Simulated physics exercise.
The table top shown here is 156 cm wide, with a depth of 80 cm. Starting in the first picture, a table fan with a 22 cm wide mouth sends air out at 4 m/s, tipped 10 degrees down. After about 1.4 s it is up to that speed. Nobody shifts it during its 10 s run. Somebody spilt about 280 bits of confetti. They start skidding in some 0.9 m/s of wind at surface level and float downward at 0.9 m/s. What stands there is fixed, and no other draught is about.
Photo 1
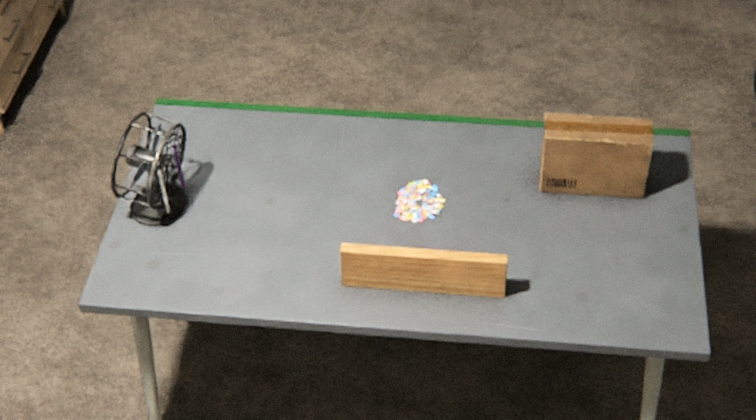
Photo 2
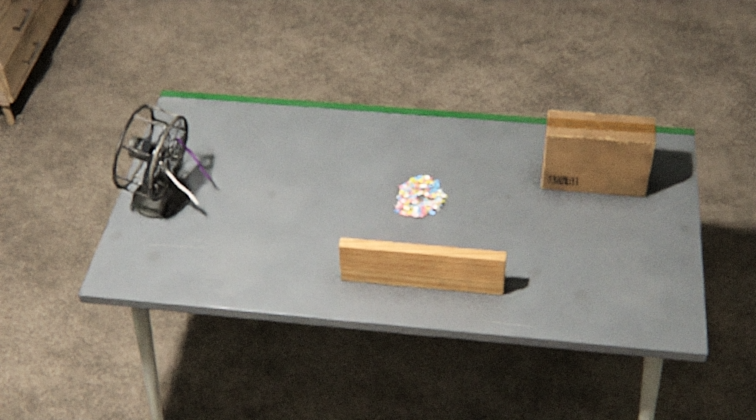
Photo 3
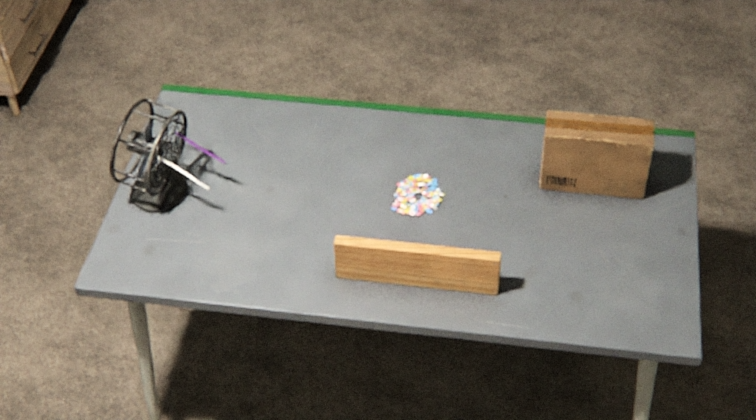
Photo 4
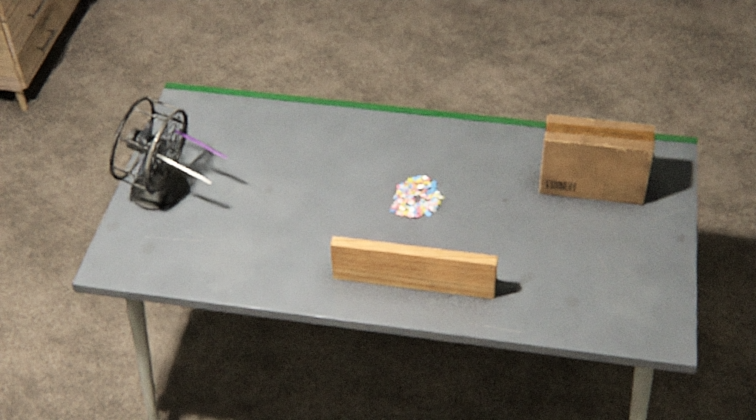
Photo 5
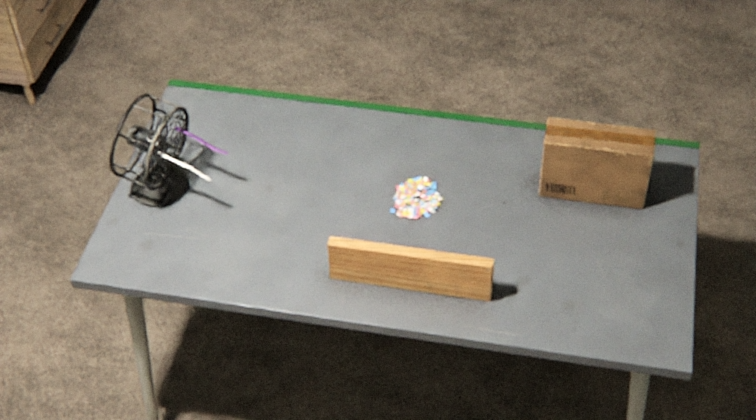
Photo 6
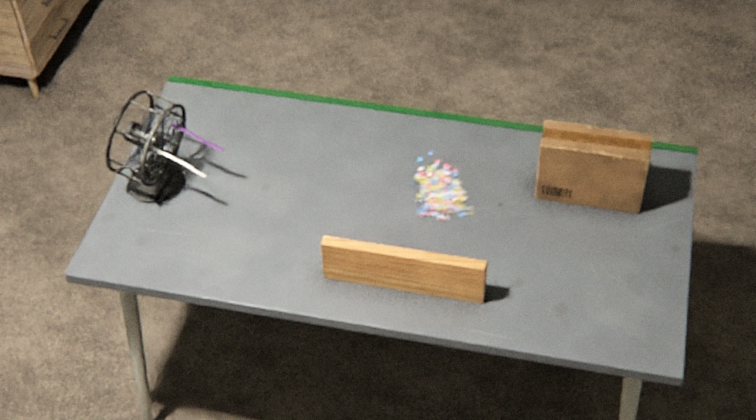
Colourful confetti lying still in a round patch on a grey table, then scattering rightward, away from a black table fan.
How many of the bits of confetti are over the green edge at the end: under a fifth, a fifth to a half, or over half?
Of the bits of confetti, more than half end over the green edge.
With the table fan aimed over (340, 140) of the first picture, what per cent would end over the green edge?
Share at the end: About 0 %.
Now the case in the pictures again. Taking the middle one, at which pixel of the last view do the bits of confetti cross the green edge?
(543, 127).
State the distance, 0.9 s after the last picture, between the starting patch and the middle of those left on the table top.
About 40 cm.
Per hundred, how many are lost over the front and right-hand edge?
Roughly 0 % front, roughly 5 % right-hand.
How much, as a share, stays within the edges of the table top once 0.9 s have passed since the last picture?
Roughly 20 per cent.
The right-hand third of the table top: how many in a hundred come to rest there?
Roughly 10 in a hundred.
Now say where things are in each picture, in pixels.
In the first frame, the middle of the bits of confetti is near (414, 202), none has stirred yet and the mouth of the table fan is at (149, 161).
In the second frame, the middle of the bits of confetti is near (415, 196), none has stirred yet and the green edge is centred on (421, 110).
In the third frame, the middle of the bits of confetti is near (412, 194), none has stirred yet, the top of a board is at (417, 248) and the top of a box is at (600, 127).
In the fourth frame, the middle of the bits of confetti is near (411, 196) and none has stirred yet.
In the fifth frame, the middle of the bits of confetti is near (411, 197) and none has stirred yet.
In the sixth frame, the middle of the bits of confetti is near (439, 188), the farthest in sight from the table fan is at (471, 213) and about 90 % have left their places.
Then, 0.9 s after the last picture, 74 % are over the green edge; the middle of those still in play is near (555, 145); 55 % have settled or left.
Then, 2.1 s after the last picture, 83 % are over the green edge; 88 % have settled or left.
Then, 4.4 s after the last picture, 86 % are over the green edge; 94 % have settled or left.
Then, 8.9 s after the last picture, at the end, 87 % are over the green edge.
